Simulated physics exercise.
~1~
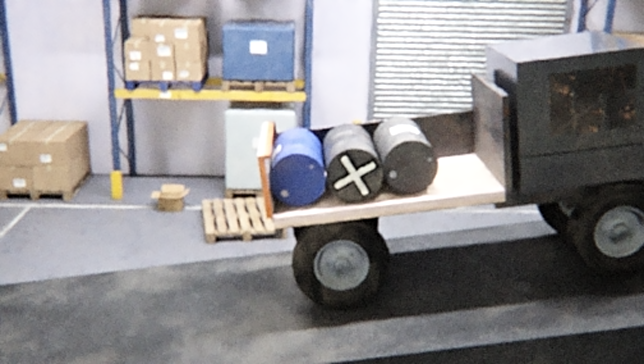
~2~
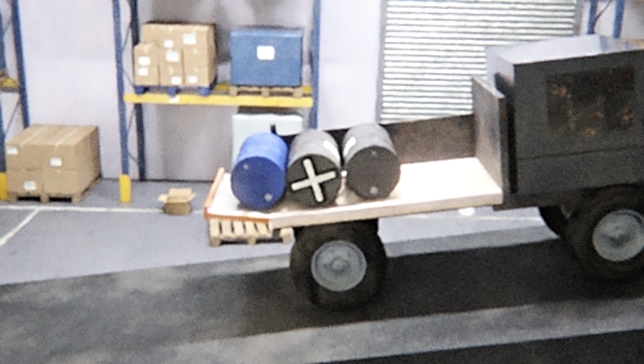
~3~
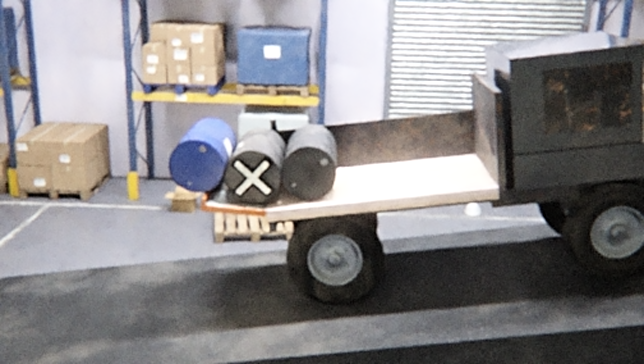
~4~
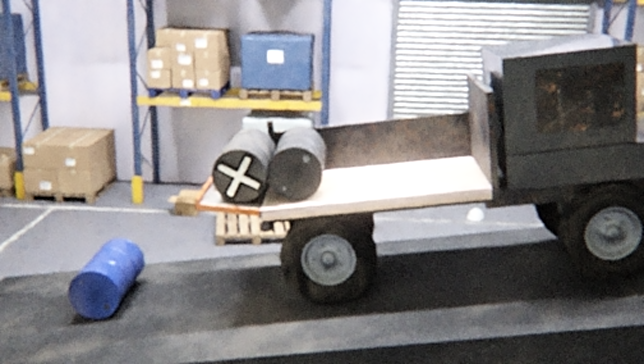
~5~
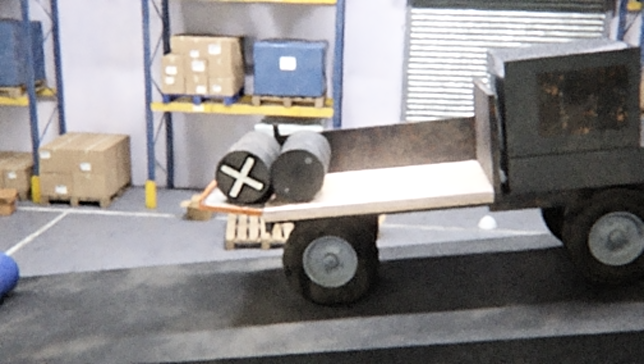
Blue drum rolling off a truck's lowered tailgate and away down the slope to the left, two dark drums staying aboard.
